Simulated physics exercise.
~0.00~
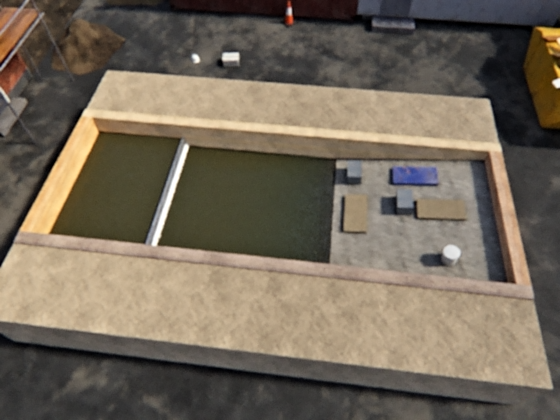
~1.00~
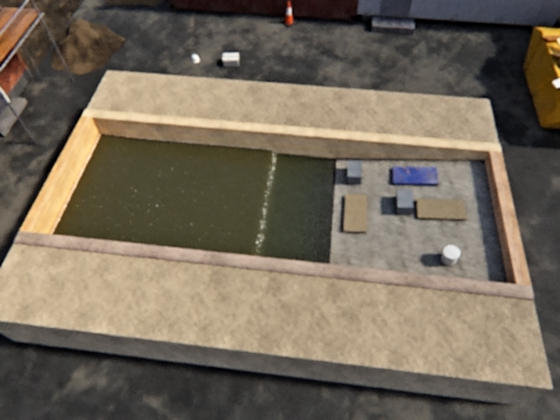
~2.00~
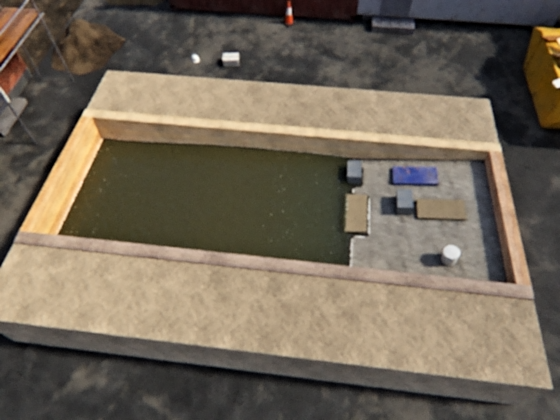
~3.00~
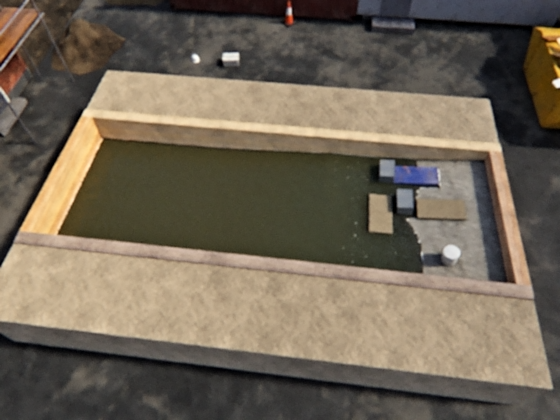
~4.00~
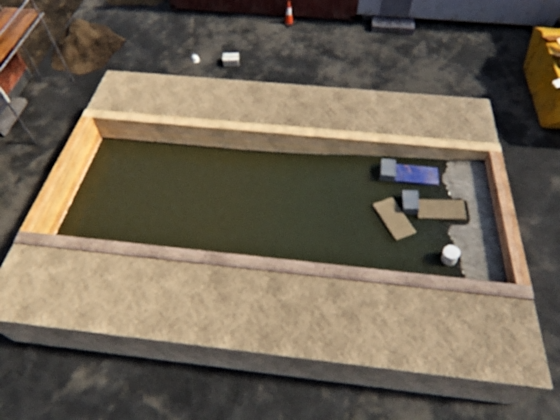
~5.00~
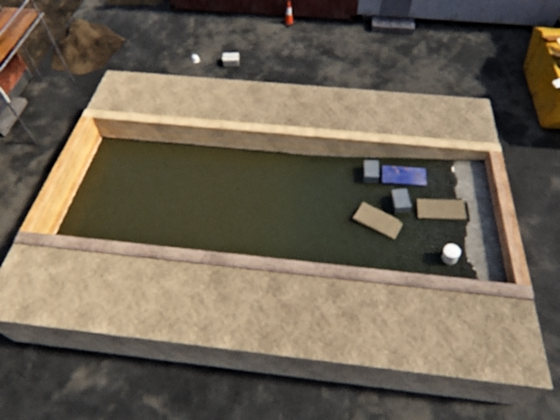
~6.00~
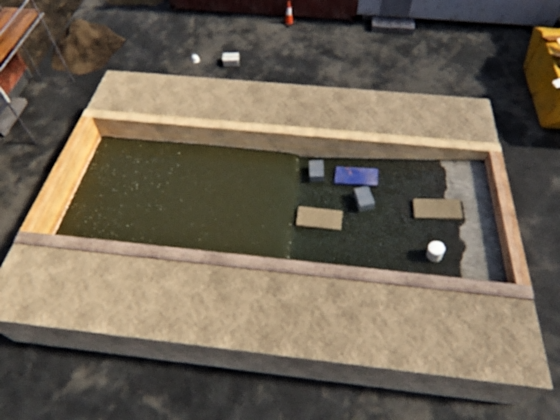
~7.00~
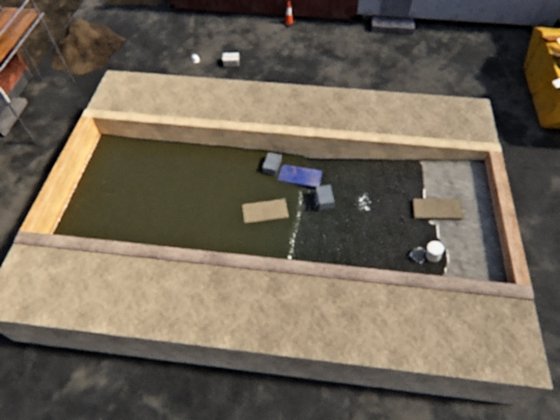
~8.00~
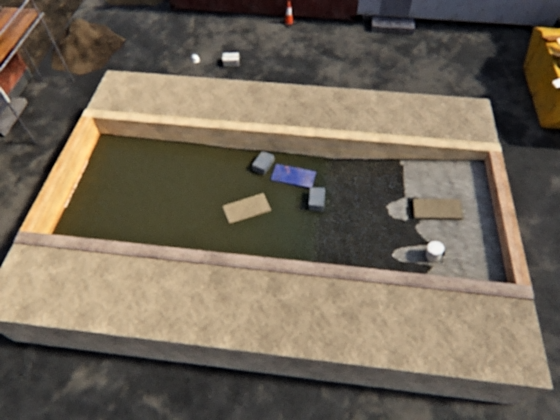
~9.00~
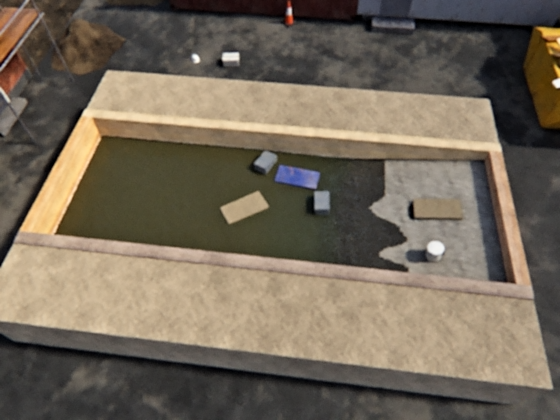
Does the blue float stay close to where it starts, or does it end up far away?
It ends up far away. The retreating water carries it well to the left of its starting place, where it is left floating.
